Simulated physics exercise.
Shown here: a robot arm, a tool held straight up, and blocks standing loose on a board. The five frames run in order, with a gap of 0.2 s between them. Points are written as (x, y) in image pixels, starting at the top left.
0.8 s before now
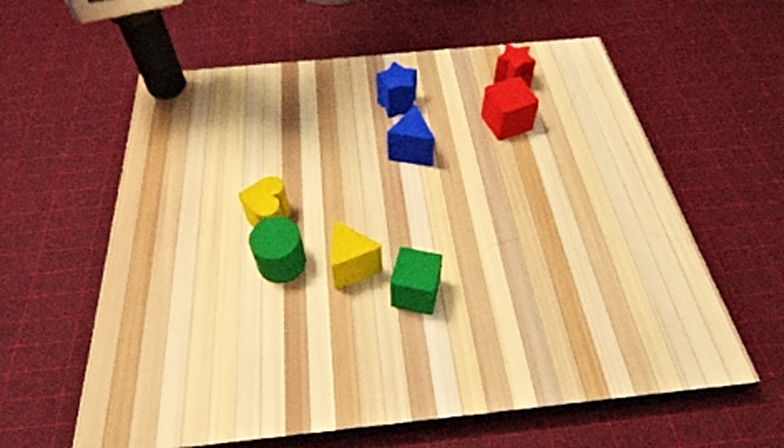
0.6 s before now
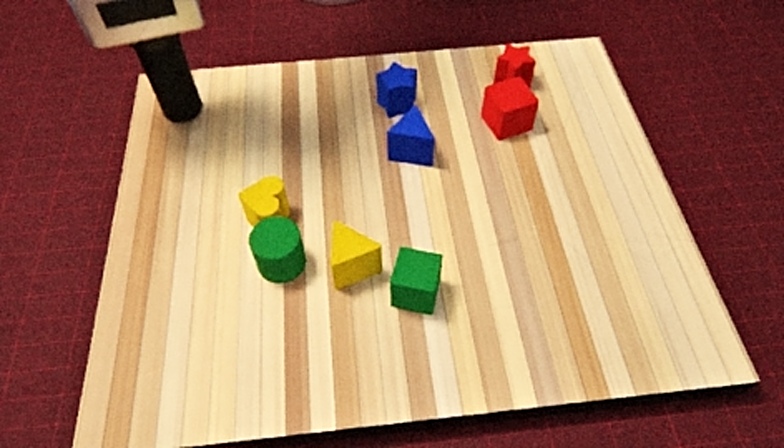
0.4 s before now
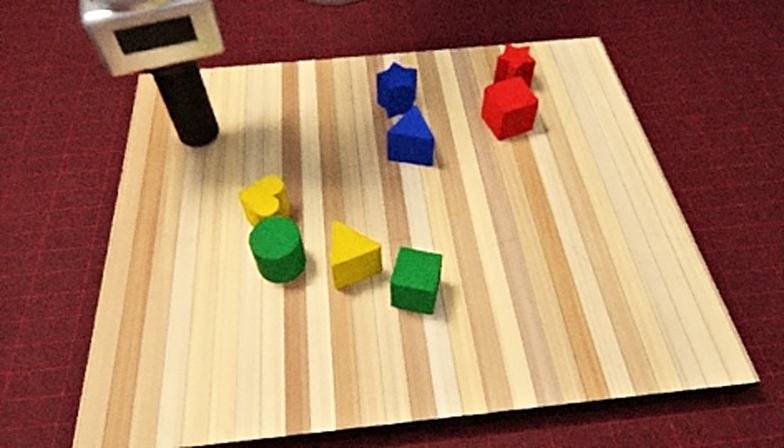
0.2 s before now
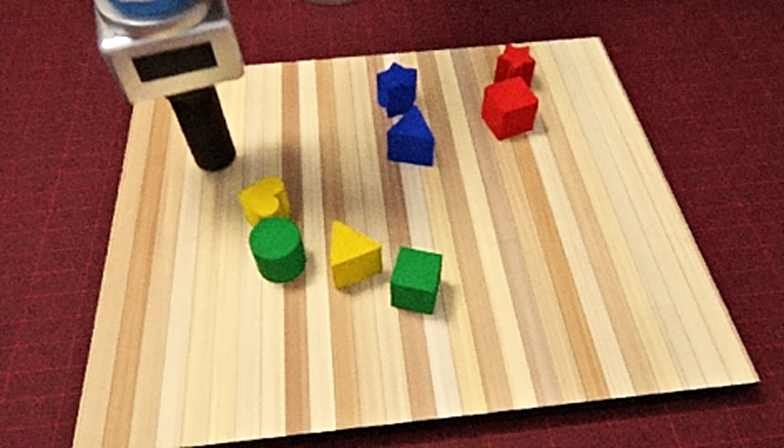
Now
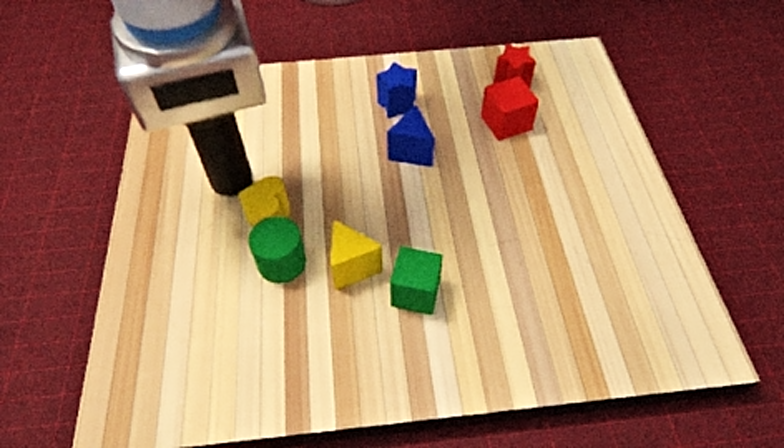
Robot arm with a black upright tool moving down and right across a striped wooden board toward a yellow heart-shaped block.
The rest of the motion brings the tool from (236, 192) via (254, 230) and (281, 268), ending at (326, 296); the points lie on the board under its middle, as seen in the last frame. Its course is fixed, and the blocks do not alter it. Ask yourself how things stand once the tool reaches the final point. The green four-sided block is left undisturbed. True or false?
True.
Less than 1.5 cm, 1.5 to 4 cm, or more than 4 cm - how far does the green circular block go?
Offset: Above 4 cm.
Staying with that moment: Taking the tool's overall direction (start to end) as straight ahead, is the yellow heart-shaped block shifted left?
Yes, that is what happens.
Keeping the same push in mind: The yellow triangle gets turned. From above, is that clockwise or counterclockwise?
Its spin: Anticlockwise.
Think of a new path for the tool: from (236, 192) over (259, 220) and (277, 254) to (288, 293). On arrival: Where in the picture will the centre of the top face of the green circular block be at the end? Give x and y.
Final place: (317, 300).
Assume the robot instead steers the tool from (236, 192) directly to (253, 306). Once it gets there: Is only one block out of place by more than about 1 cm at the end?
No - that is not the case.
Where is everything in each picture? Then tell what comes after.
Lower end of the tool at (167, 86), tops of blocks, yellow heart-shaped block at (263, 195), green circular block at (274, 237), yellow triangle at (349, 243), green four-sided block at (417, 268), in the first picture.
Tool at (183, 109), blocks as before, in the second picture.
Tool at (199, 133), blocks as before, in the third picture.
Tool at (216, 156), blocks as before, in the fourth picture.
Tool at (232, 180), yellow heart-shaped block at (263, 195), green circular block at (274, 237), yellow triangle at (349, 243), green four-sided block at (417, 268), in the fifth picture.
The first path, step by step. One third of the way, tool at (251, 220); yellow heart-shaped block at (288, 211), turned 50° anticlockwise; green circular block at (285, 249).
Two thirds of the way, tool at (279, 259); yellow heart-shaped block at (308, 218), turned 90° anticlockwise; green circular block at (310, 274).
At the end, tool at (324, 286); yellow heart-shaped block at (310, 219), turned 100° anticlockwise; green circular block at (352, 309); yellow triangle at (355, 244), turned 25° anticlockwise; green four-sided block not moved.
